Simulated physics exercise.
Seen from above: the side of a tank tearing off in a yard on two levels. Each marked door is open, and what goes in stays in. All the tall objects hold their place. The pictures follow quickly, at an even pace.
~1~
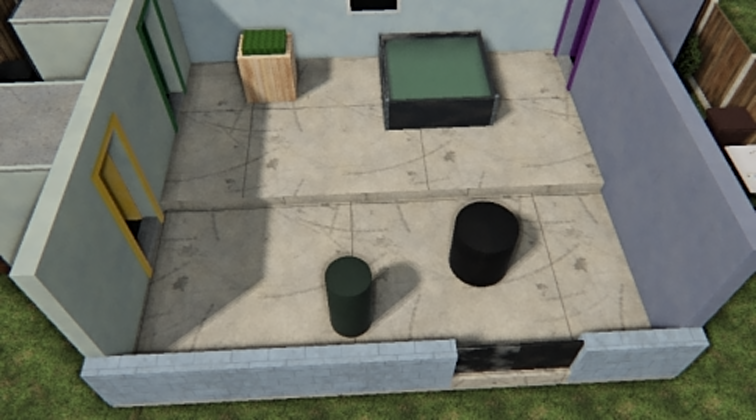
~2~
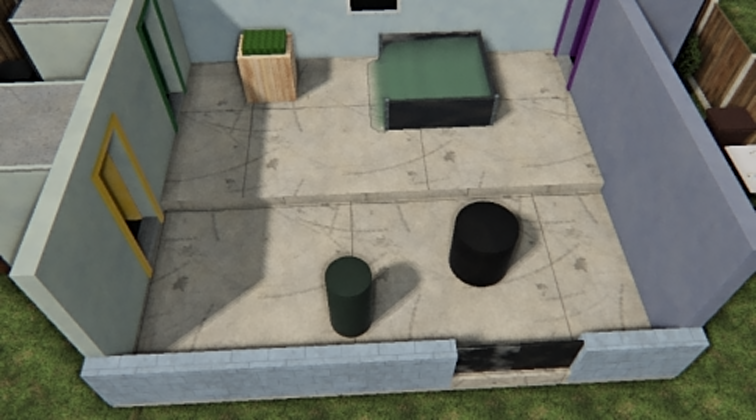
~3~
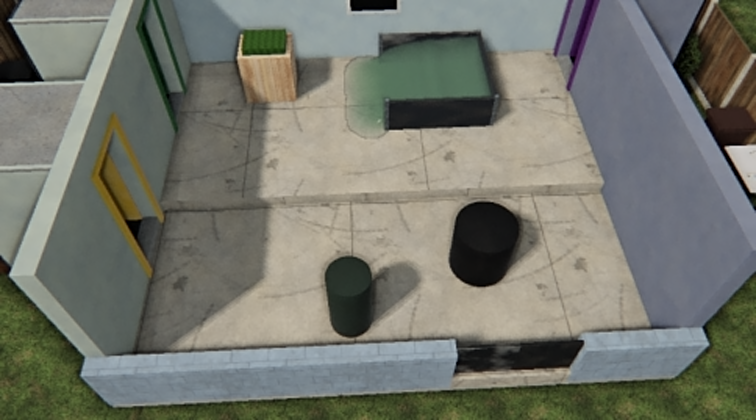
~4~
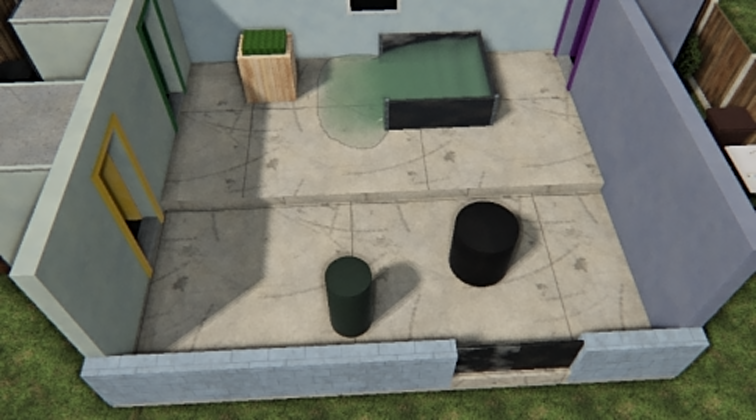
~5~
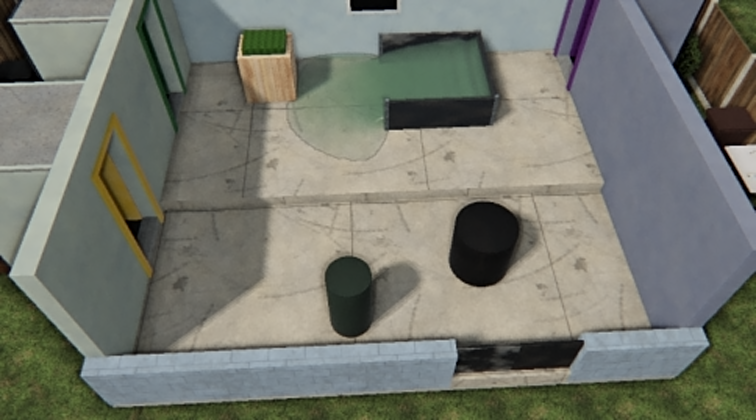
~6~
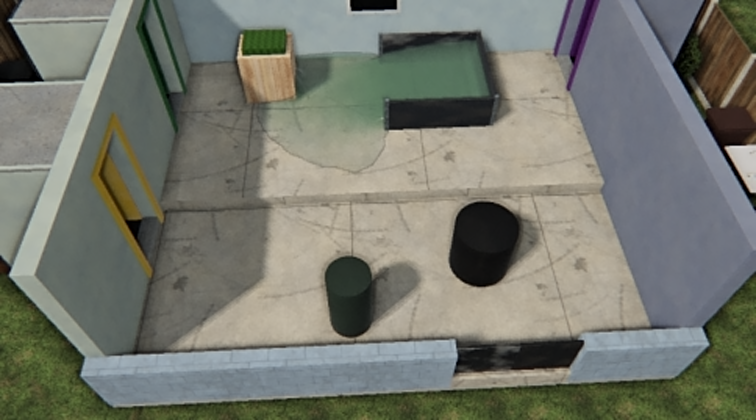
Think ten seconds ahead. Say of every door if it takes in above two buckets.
In the end: The yellow door stays under that; the purple door stays under that; the green door takes more than that.
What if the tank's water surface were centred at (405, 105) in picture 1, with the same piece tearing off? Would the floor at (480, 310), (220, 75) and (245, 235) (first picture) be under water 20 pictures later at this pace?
One after the other: Dry, wet, awash.
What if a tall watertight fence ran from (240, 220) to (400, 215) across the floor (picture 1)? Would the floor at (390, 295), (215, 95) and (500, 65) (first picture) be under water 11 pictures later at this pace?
As listed: Clear, flooded, clear.
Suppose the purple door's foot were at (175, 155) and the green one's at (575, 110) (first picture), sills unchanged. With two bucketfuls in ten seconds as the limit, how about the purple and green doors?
Then: Purple takes more; green stays under.
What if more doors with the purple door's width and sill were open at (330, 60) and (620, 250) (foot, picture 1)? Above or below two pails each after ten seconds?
One after the other: Goes over, lets less in.
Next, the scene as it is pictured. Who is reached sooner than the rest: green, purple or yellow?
That is the green one.
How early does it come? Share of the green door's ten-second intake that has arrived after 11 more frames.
I make it 30 per cent.
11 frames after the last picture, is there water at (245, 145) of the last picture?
Answer: Covered.
A moment on, water covers 25 % of the floor; the yellow door not reached, the purple door not reached, the green door wet at the sill, nothing in.
Next, water covers 30 % of the floor; the yellow door wet at the sill, nothing in, the purple door not reached, the green door over two buckets in.
Then, water covers 40 % of the floor; the yellow door wet at the sill, nothing in, the purple door not reached, the green door over two buckets in.
Later, water covers 60 % of the floor; the yellow door wet at the sill, nothing in, the purple door wet at the sill, nothing in, the green door over two buckets in.
In the end, water covers 80 % of the floor; the yellow door wet at the sill, nothing in, the purple door wet at the sill, nothing in, the green door over two buckets in.
